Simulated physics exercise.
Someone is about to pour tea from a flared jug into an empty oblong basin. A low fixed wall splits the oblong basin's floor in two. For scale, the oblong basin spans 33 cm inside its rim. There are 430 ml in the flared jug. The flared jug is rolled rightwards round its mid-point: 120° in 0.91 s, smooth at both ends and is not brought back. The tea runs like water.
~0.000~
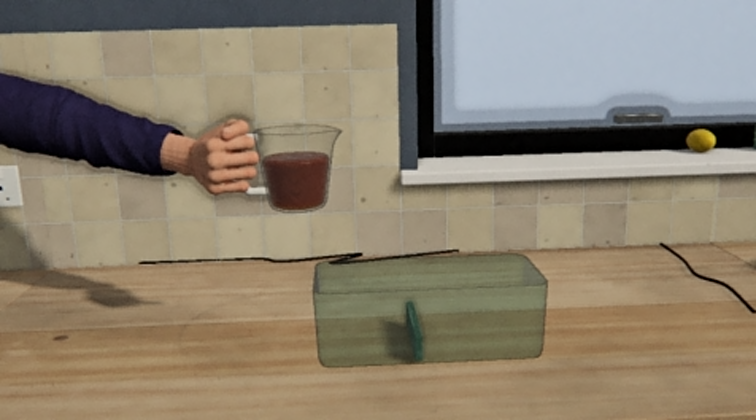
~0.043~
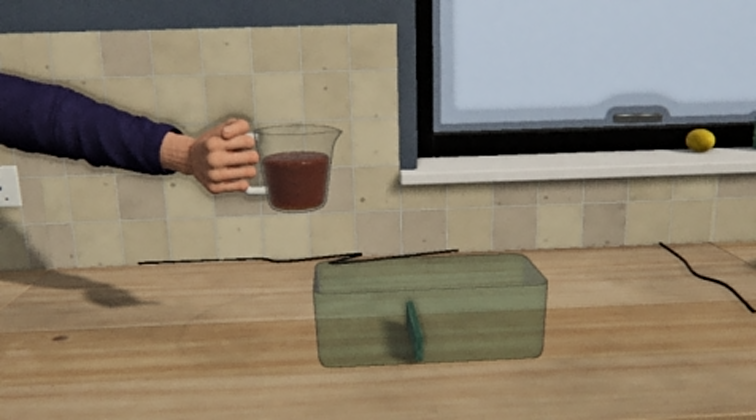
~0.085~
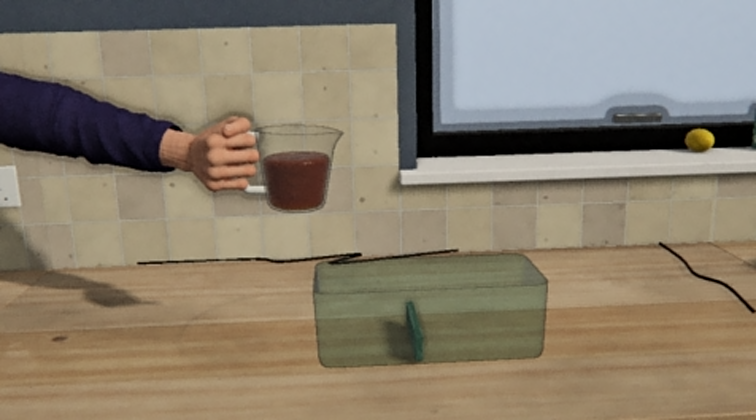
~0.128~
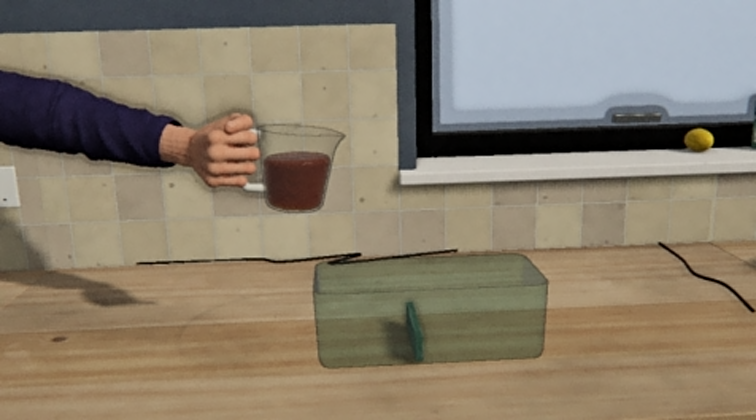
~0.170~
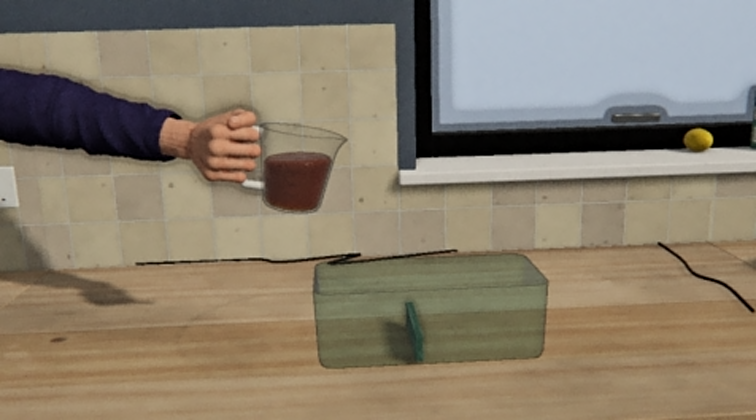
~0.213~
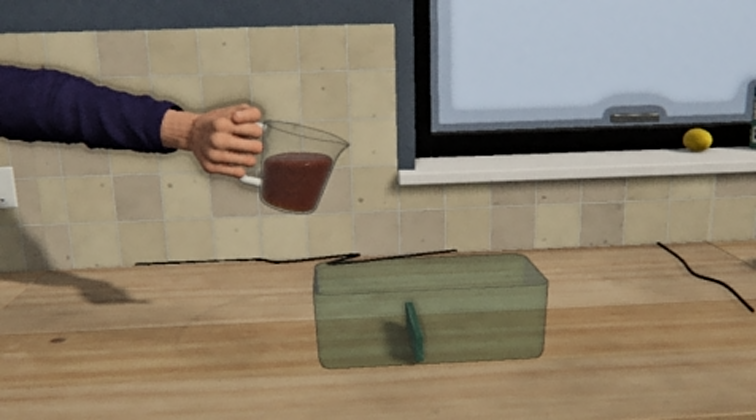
On a wooden kitchen counter, a greenish see-through oblong basin with an upright divider sits empty while a hand in a dark sleeve holds a clear jug of reddish-brown liquid above it, then slowly tilts the jug slightly rightwards.
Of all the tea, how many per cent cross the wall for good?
About 7 per cent.
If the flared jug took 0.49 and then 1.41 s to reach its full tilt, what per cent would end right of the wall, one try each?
In turn about 10 and 5 per cent.
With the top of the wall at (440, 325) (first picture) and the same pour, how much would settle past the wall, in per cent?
In that case some 15 per cent.
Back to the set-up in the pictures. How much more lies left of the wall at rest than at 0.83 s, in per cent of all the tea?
About 10 per cent.
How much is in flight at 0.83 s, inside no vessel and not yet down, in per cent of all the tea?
Some 16 per cent.
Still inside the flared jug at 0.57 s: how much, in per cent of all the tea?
Near 74 in a hundred.
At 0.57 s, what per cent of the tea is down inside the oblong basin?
Some 2 per cent.
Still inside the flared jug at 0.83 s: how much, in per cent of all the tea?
Some 6 per cent.
Then, 0.57 s in, the tilt is 84° and 73 per cent is still to pour, 2 is left of the wall and 0 right of it.
Then, 0.83 s in, the tilt is 118° and 6 per cent is still to pour, 76 is left of the wall and 1 right of it.
Then, 1.11 s in, the tilt is 120° and 0 per cent is still to pour, 86 is left of the wall and 6 right of it.
Then, 1.41 s in, the tilt is 120° and 0 per cent is still to pour, 87 is left of the wall and 7 right of it.
Finally, 87 per cent lies left of the wall, 7 right of it and 7 outside.
